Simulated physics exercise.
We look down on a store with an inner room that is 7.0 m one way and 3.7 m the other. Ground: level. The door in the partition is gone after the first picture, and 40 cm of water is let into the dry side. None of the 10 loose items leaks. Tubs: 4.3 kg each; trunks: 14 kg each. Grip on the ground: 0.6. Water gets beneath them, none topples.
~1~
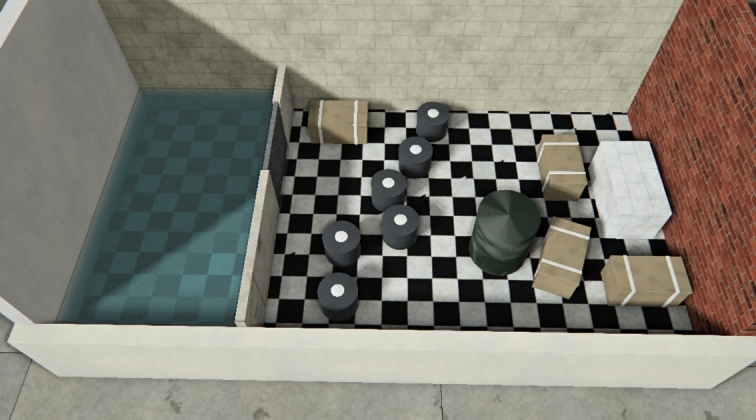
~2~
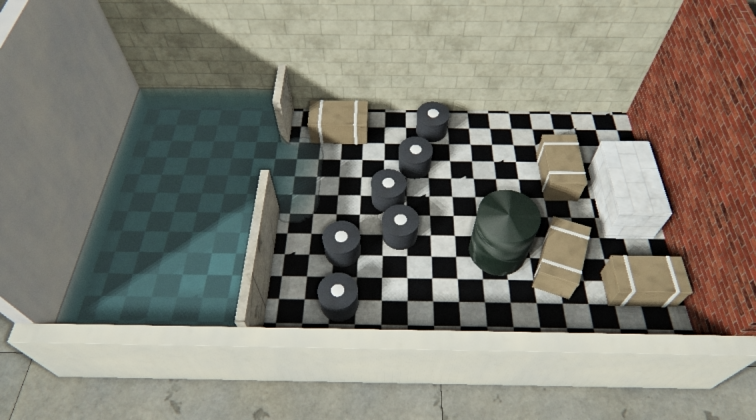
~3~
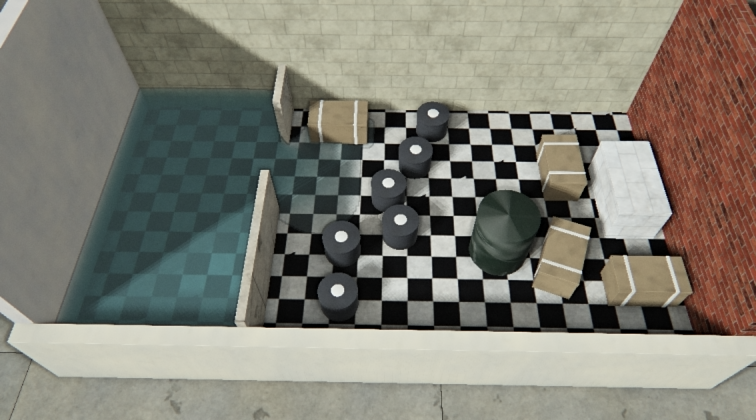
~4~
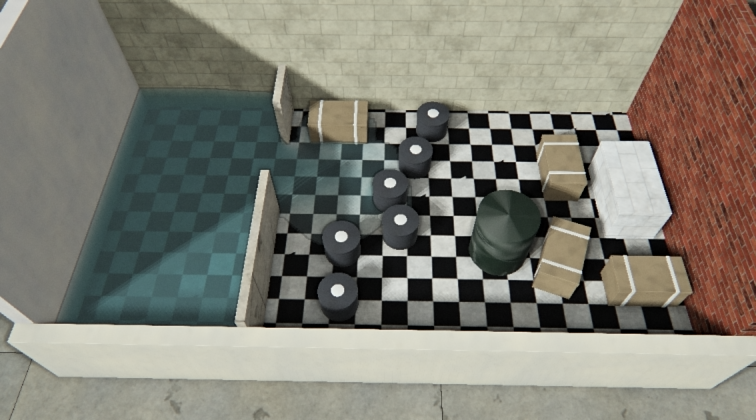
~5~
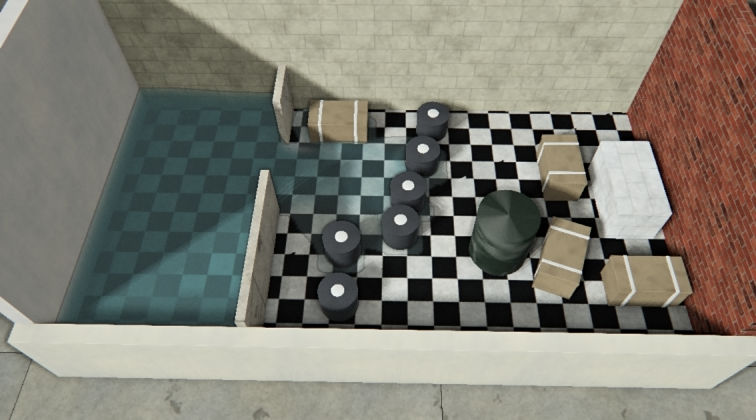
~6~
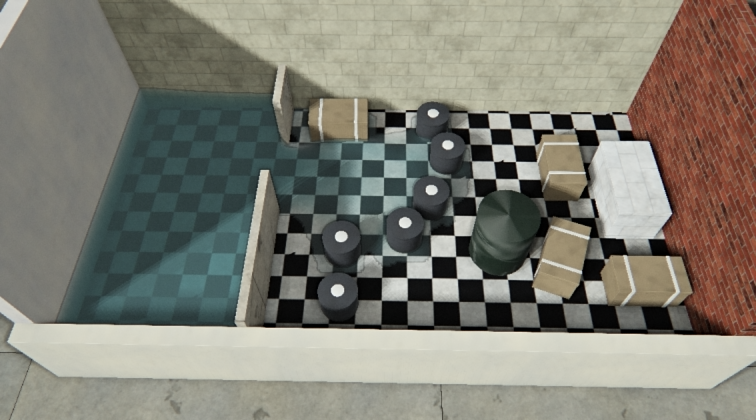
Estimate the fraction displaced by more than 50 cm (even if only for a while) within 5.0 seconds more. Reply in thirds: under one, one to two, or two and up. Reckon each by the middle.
One to two thirds.
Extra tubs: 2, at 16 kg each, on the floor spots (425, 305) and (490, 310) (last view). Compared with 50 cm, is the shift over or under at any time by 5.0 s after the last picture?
One by one: Smaller shift, smaller shift.
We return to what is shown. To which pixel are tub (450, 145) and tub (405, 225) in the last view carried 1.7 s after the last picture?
About (581, 119) for the first and (520, 324) for the second.
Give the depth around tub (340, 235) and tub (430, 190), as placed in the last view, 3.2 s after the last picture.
About 1 and 7 cm.
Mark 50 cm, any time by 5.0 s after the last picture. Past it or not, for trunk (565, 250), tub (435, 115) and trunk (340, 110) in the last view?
Result by item: Goes farther; goes farther; stays closer.
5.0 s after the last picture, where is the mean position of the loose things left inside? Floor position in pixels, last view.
I'd say about (500, 232) in the last view.
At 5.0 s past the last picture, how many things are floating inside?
Tally: 9 of them.
Then, 0.4 s after the last picture 3 of 10 are over 50 cm from their spots; 0 afloat.
Then, 1.7 s after the last picture 4 of 10 are over 50 cm from their spots; 5 afloat.
Then, 3.2 s after the last picture 4 of 10 are over 50 cm from their spots; 7 afloat.
Then, 5.0 s after the last picture 5 of 10 are over 50 cm from their spots, and 5 have been at some point; 9 afloat.
